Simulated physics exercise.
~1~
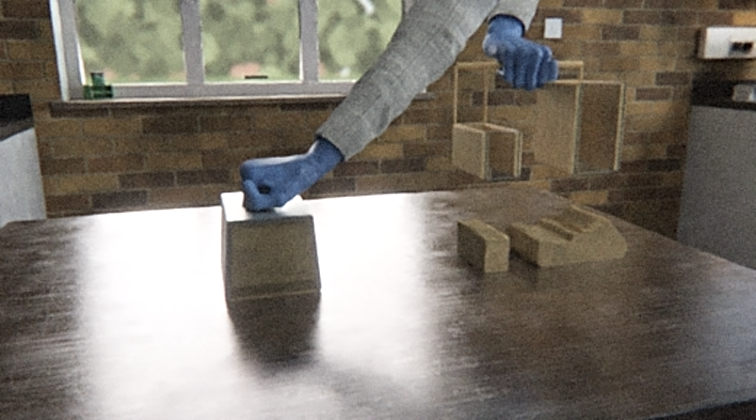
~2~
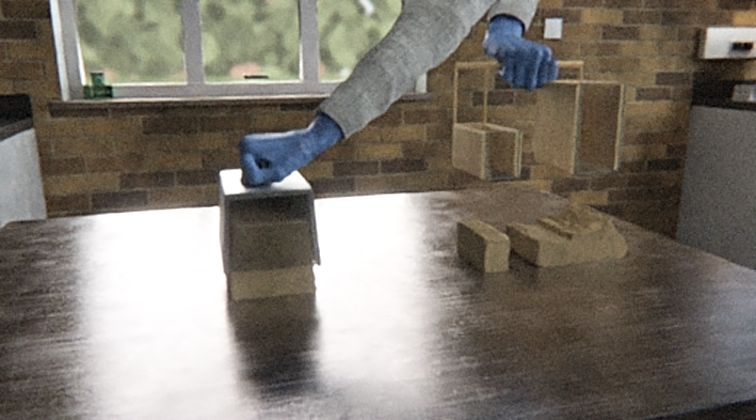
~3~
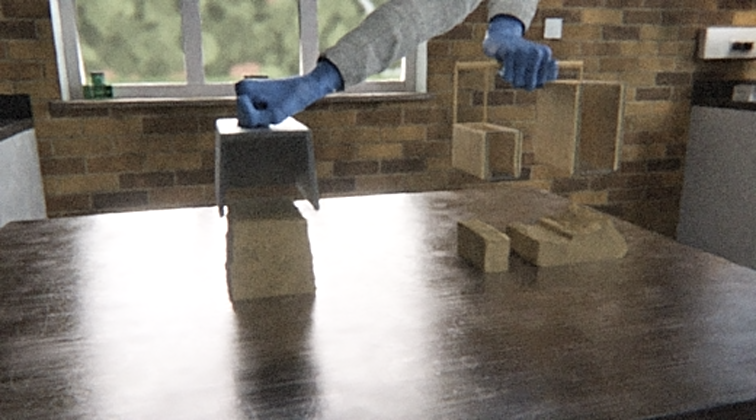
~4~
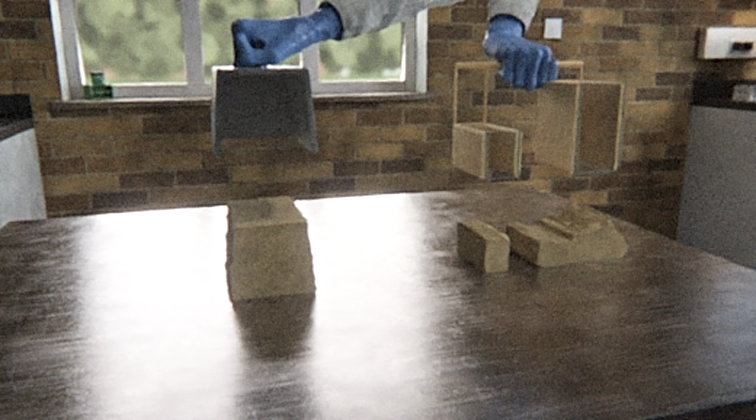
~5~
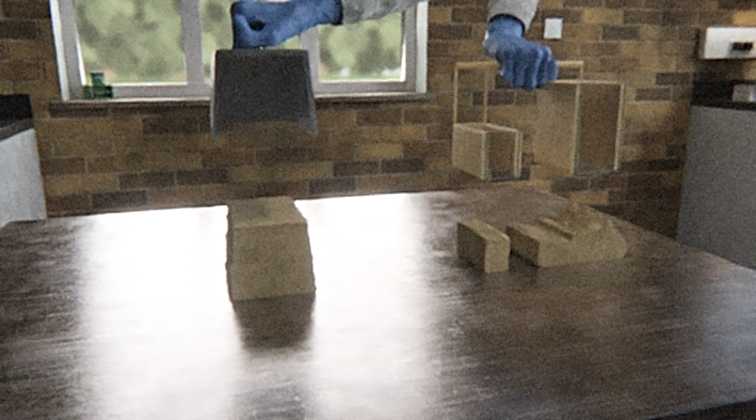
A blue-gloved hand grips a grey tapered tin upside down on a dark, glossy table, seen from slightly above in a brick-walled room with a bright window behind. At the right, the other gloved hand holds up a pair of open, box-like tan shapes, above two sandy blocks resting on the table, one small and one larger and uneven. The left hand draws the tin straight up, uncovering a block of damp, tan sand. The tin clears the block and rises in front of the window. The block stays standing, nearly as tall as the tin, with its sloping sides largely intact.
